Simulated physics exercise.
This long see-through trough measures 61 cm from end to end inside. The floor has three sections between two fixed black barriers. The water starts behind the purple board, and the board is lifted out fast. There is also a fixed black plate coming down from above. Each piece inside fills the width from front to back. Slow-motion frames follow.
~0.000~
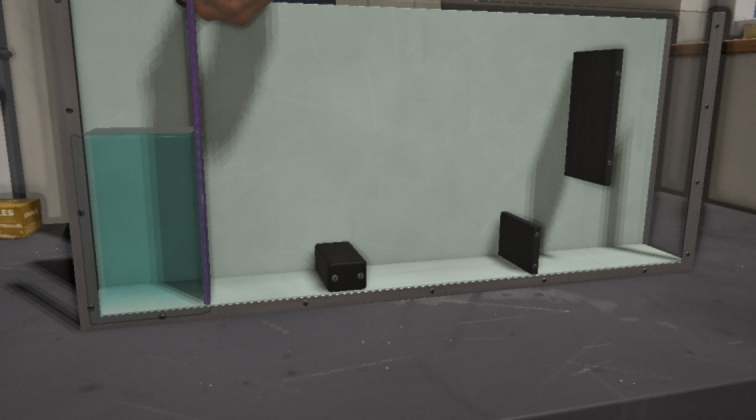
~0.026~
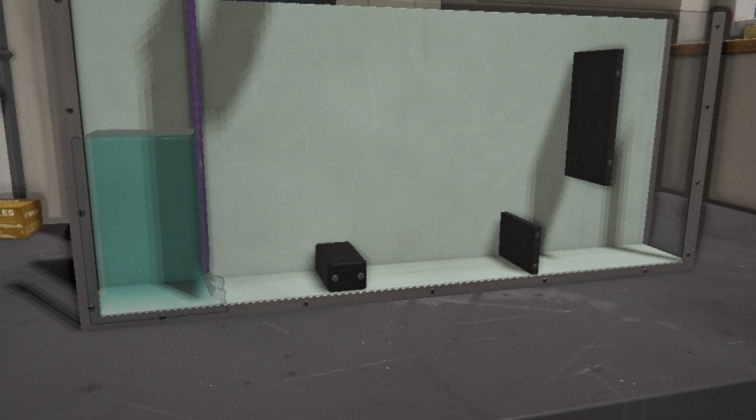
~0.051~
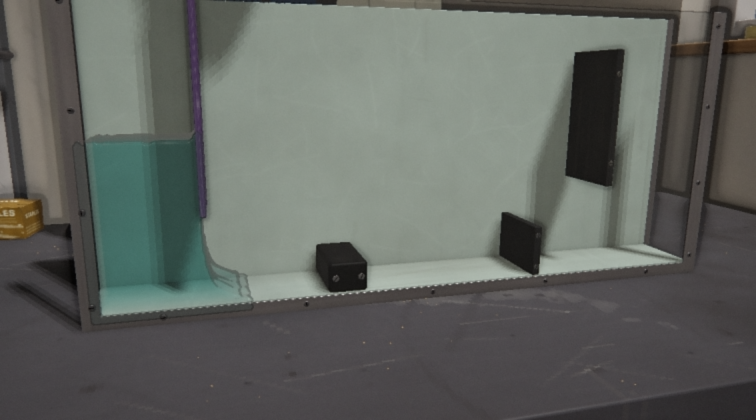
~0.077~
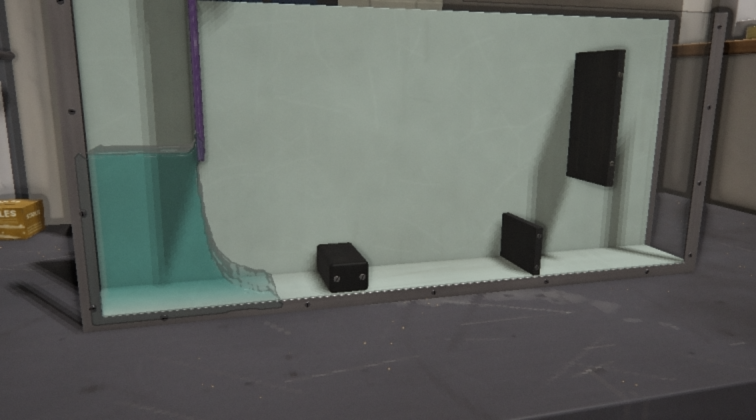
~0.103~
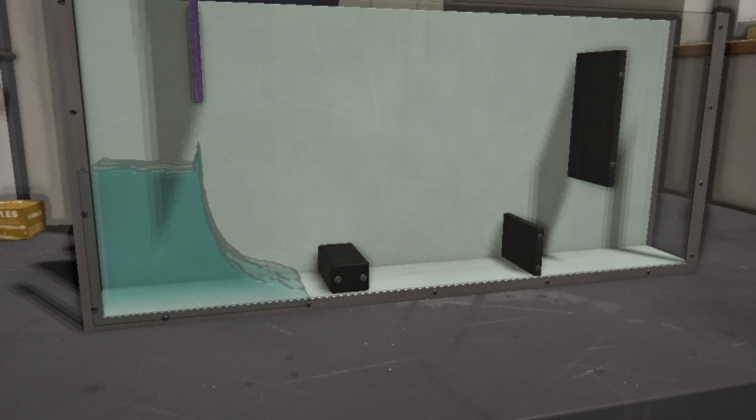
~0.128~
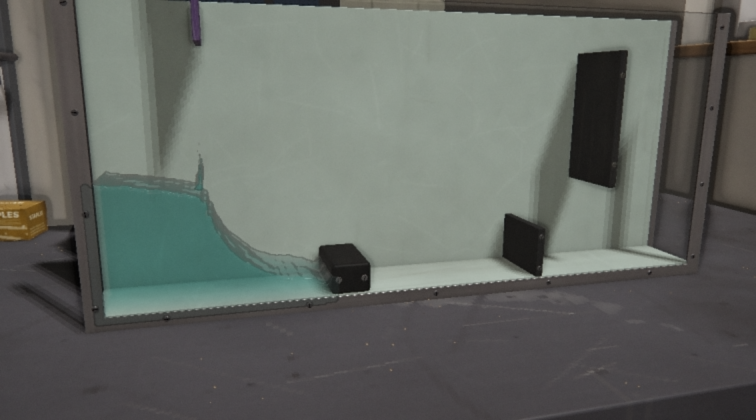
A purple board lifts quickly out of a clear tank, a hand briefly visible above it, and the teal water held behind it at the left begins to slump. The water spreads rightward along the floor in a curving slope, its surface at the left sinking, until its front reaches the nearest black block.
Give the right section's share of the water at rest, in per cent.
Close to 16 per cent of it.
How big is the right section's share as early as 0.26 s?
About 0 per cent.
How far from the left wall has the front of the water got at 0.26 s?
About 30 cm.
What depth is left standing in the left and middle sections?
In turn 3.0 and 2.5 cm.
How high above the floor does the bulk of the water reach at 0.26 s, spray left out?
About 16.5 cm.
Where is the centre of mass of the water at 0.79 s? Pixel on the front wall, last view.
At about (392, 275).
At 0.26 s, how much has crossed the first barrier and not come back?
Some 20 per cent.
By 0.26 s 80 per cent is still short of the first barrier, 0 is over the second.
By 0.44 s 55 per cent is still short of the first barrier, 11 is over the second.
By 0.79 s 46 per cent is still short of the first barrier, 16 is over the second.
At rest it is 48 per cent left, 36 middle, 16 right.
